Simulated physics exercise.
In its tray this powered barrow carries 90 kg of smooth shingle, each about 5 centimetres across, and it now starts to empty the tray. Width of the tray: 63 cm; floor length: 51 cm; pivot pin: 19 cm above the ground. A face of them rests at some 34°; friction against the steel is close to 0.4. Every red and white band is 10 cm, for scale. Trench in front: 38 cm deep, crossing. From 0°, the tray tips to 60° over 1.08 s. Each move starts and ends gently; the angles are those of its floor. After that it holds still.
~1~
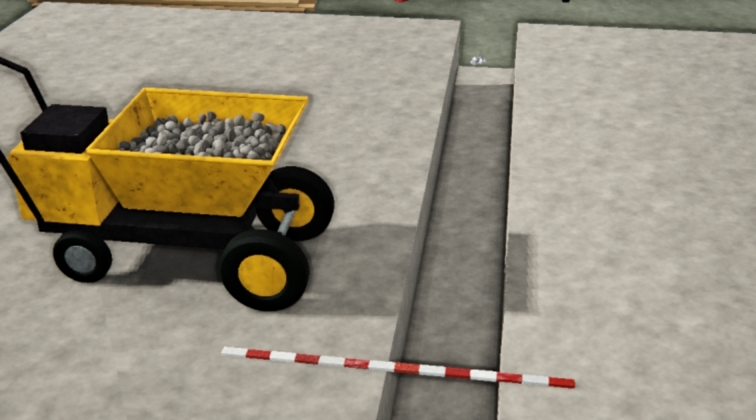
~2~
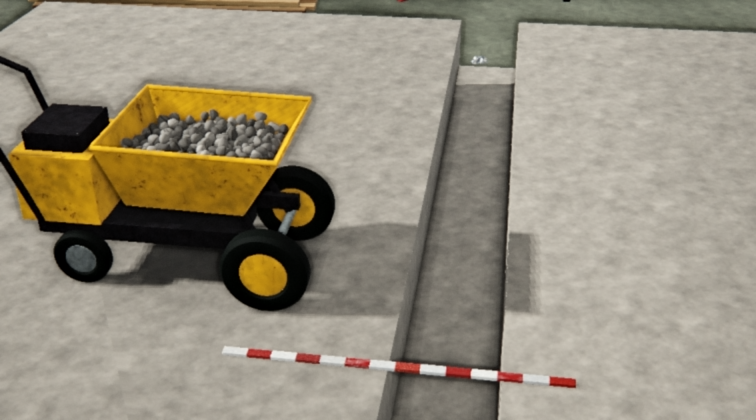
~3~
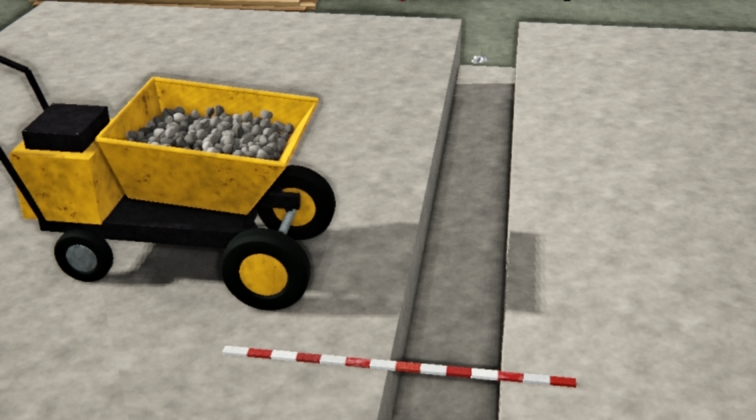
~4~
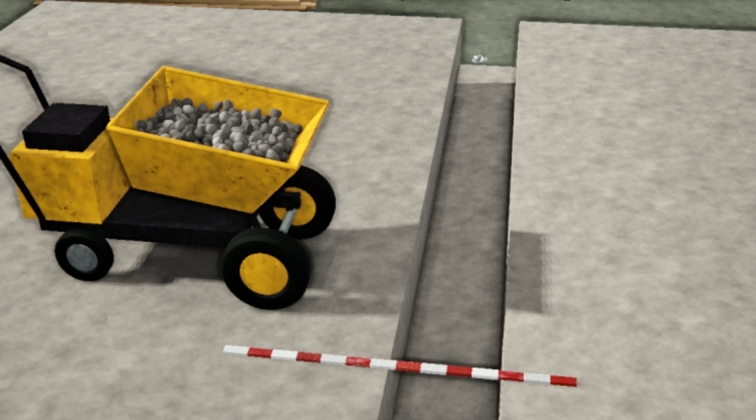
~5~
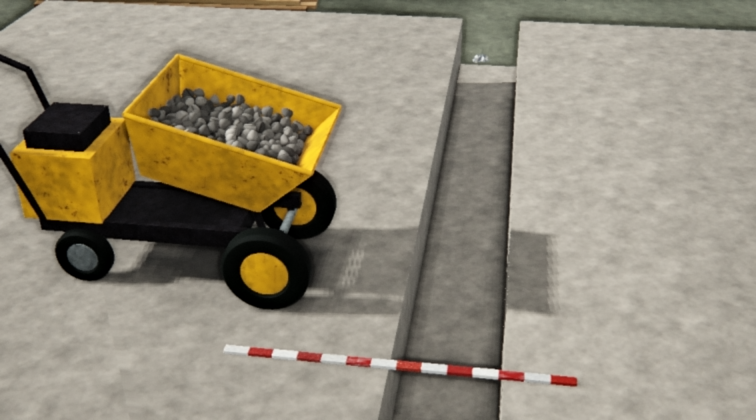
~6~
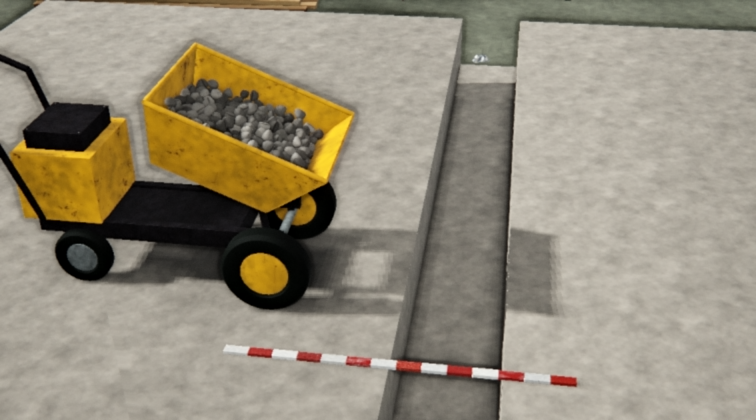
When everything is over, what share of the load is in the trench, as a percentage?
Close to 62 in a hundred.
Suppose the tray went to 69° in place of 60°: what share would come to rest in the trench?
Roughly 100%.
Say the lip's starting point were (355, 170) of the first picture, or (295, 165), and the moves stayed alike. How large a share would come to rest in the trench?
Around 35 and then 60 percent.
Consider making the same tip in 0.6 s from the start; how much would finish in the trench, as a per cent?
I'd put it at roughly 60 per cent.
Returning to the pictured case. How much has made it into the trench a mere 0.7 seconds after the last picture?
Close to 10 per cent at that time.
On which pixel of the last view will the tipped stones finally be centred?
Around (452, 343).
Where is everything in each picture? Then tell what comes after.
Lip at (274, 164), floor tilted 0°, highest stones at (216, 130), in the first picture.
Lip at (277, 164), floor tilted 1°, highest stones at (212, 129), in the second picture.
Lip at (285, 165), floor tilted 4°, highest stones at (198, 123), in the third picture.
The tray is at 9°, its lip at (297, 168); the top of the load is at (184, 116), in the fourth picture.
Lip at (312, 174), floor tilted 16°, highest stones at (188, 102), in the fifth picture.
Lip at (326, 182), floor tilted 23°, highest stones at (199, 94), in the sixth picture.
Then, 0.4 s after the last picture the floor is at 51°, 100 % in the tray; the foremost stones are at (362, 194).
Then, 0.7 s after the last picture the floor is at 60°, 88 % in the tray, 2 % short of the trench, 10 % in the trench; the foremost stones are at (451, 300).
Then, 1.1 s after the last picture the floor is at 60°, 62 % in the tray, 2 % short of the trench, 35 % in the trench; the foremost stones are at (500, 340).
Then, 3.0 s after the last picture the floor is at 60°, 38 % in the tray, 1 % short of the trench, 62 % in the trench; the foremost stones are at (497, 358).
